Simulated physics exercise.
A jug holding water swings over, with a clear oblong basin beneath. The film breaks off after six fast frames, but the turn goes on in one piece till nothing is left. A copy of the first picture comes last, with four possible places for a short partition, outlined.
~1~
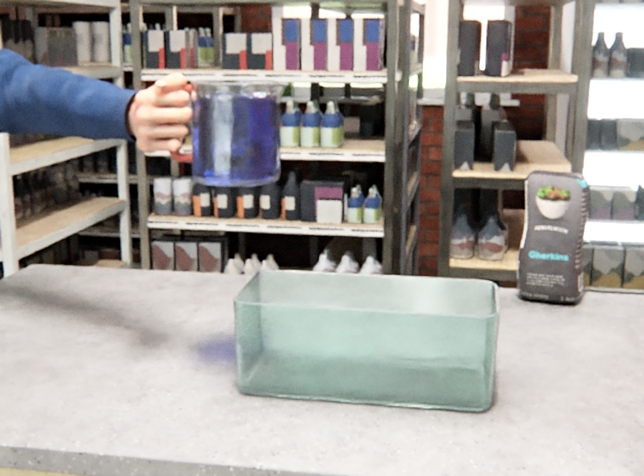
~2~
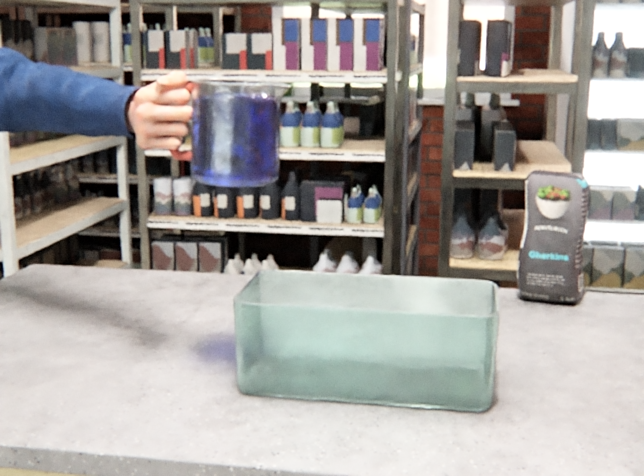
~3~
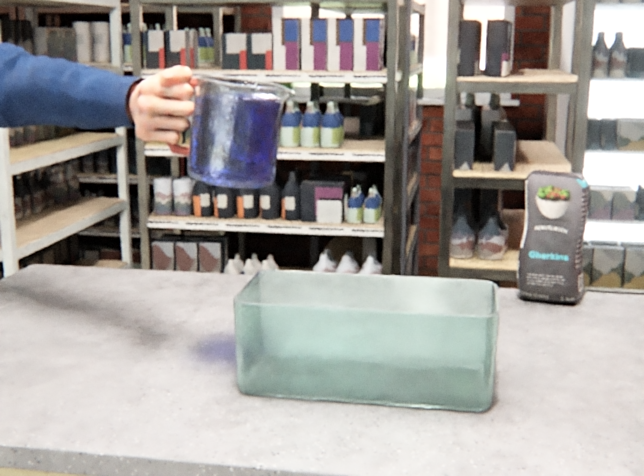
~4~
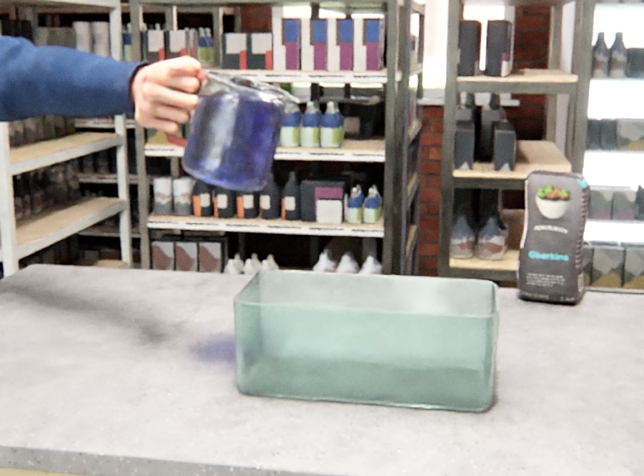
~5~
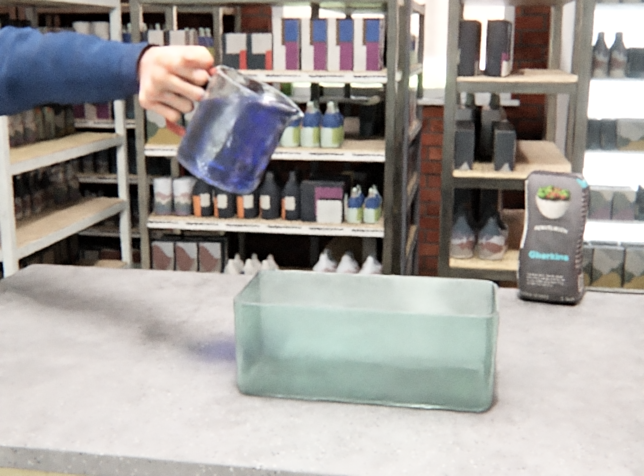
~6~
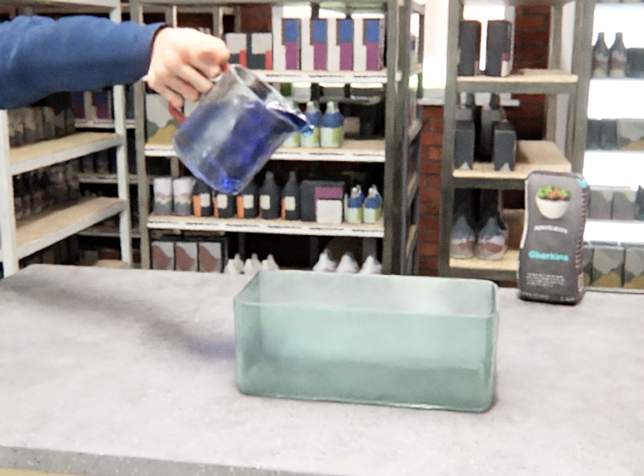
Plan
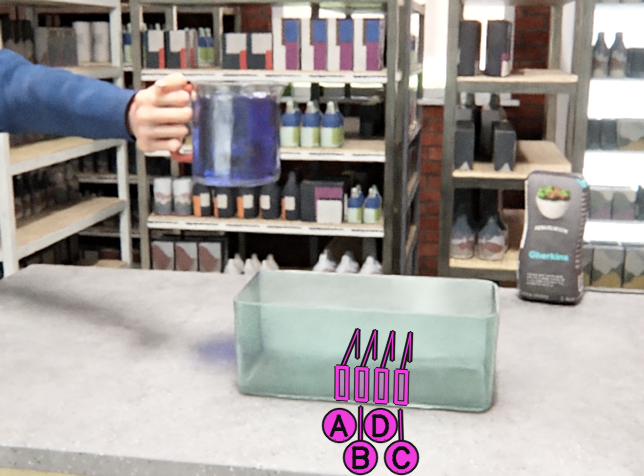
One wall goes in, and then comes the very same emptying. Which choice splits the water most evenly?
It is A.
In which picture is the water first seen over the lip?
Picture 6.
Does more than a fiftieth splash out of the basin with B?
Yes.
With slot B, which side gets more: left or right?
The left side.
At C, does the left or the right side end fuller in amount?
The left side.
On the marked copy, A at (341, 405); B at (360, 407); C at (400, 410); D at (380, 408).
For slot A, about 49 % ends left of the wall and 48 % right of it; 3 % is lost outside.
For slot B, about 70 % ends left of the wall and 18 % right of it; 12 % is lost outside.
For slot C, about 84 % ends left of the wall and 11 % right of it; 5 % is lost outside.
For slot D, about 81 % ends left of the wall and 8 % right of it; 12 % is lost outside.
